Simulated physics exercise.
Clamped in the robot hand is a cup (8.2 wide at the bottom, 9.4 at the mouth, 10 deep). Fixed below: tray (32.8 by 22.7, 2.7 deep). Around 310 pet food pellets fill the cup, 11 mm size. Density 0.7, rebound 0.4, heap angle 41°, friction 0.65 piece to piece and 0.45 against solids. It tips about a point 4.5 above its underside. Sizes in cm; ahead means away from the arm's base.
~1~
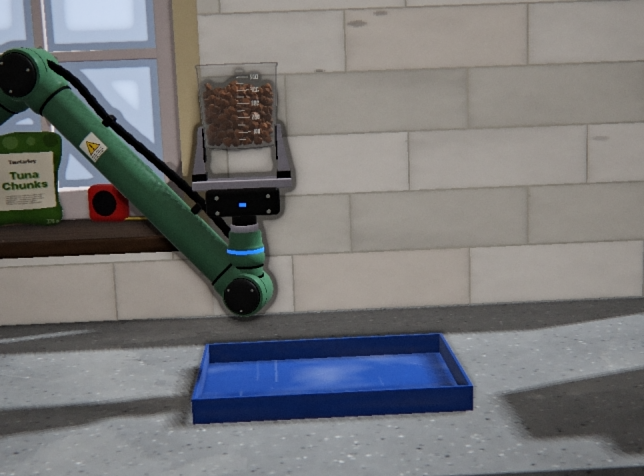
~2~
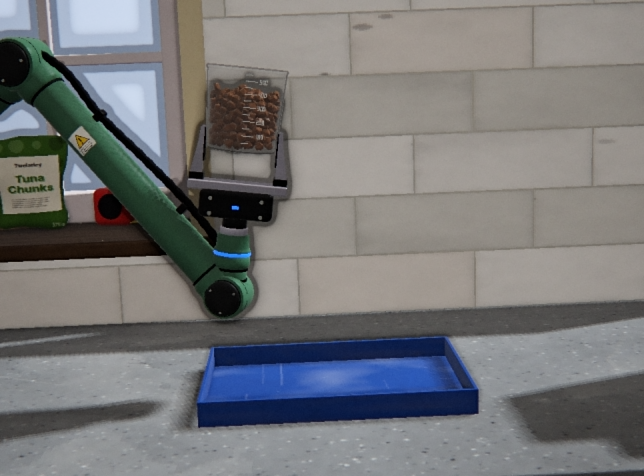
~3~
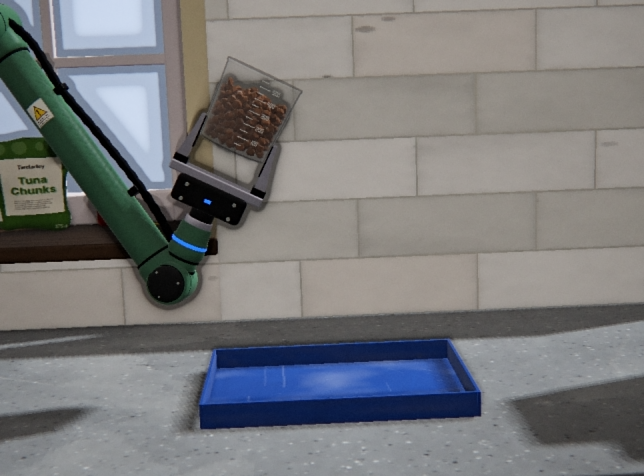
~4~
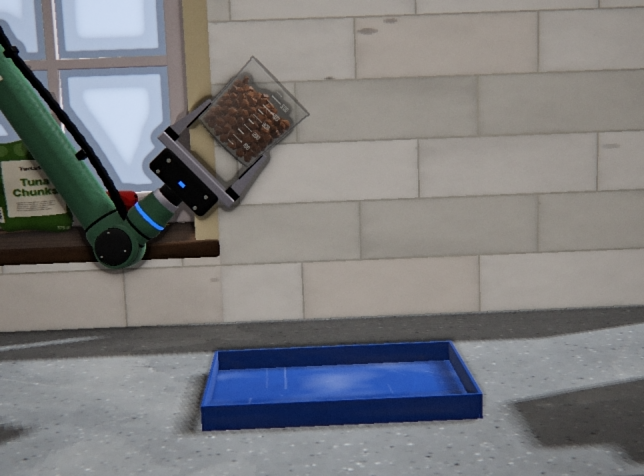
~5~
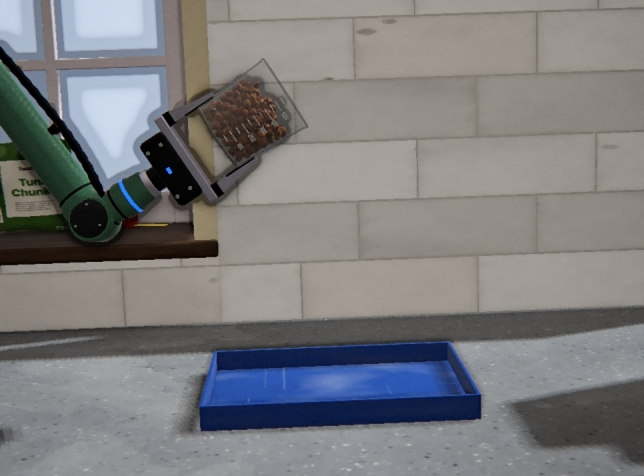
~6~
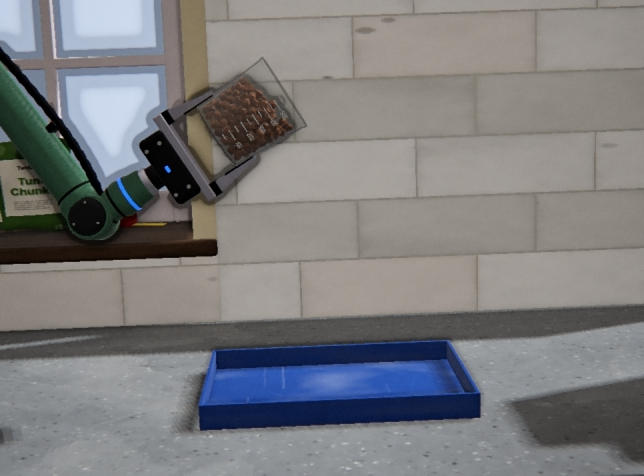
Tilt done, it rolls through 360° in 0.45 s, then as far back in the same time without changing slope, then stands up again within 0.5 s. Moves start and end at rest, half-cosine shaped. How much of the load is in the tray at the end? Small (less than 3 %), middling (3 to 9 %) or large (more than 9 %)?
In the tray the share is small, less than 3 %.
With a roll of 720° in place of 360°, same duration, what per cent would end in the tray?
Then about 0 per cent.
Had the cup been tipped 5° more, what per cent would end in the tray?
In that case some 0 per cent.
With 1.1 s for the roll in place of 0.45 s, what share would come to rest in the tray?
Then about 0 per cent.
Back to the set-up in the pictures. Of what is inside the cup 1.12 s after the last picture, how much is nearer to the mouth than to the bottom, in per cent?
About 35 per cent.
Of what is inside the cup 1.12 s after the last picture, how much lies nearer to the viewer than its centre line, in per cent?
Some 50 per cent.
Then, 0.56 s after the last picture, tipped 59°, highest piece 41 above the table; 314 in the cup.
Then, 1.12 s after the last picture, tipped 35°, highest piece 40 above the table; 314 in the cup.
Then, 1.60 s after the last picture, upright, highest piece 41 above the table; 314 in the cup.
Then, 2.30 s after the last picture, upright, highest piece 41 above the table; 314 in the cup.
Final count, 314 in the cup. That is 0 % in the tray.
